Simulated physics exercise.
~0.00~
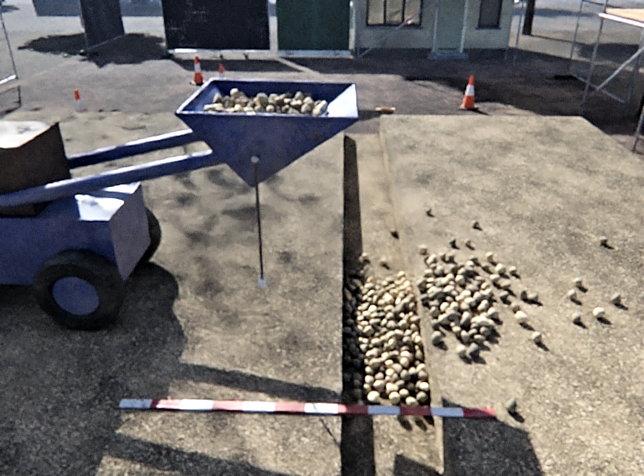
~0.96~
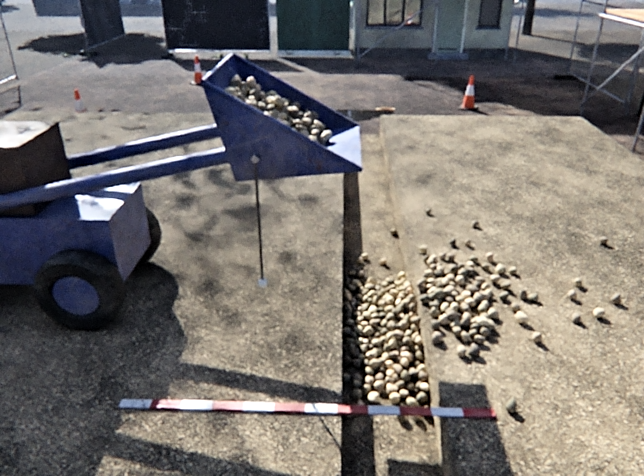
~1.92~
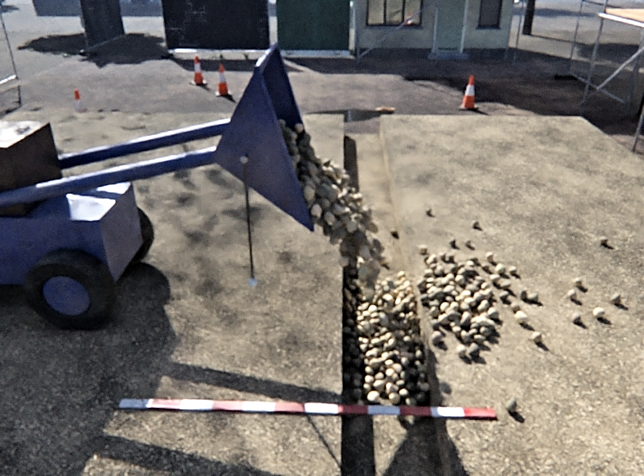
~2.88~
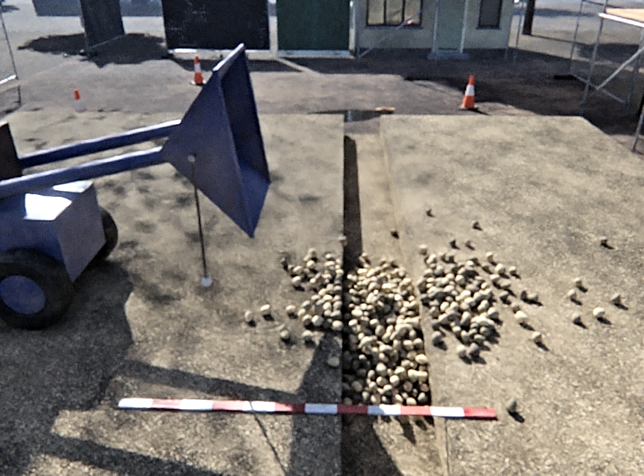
A blue loader tipped its raised bucket of pale stones toward a narrow trench already partly filled, pouring them out as it backed away to the left, and ended with its bucket empty and stones heaped in the trench and scattered on both sides.
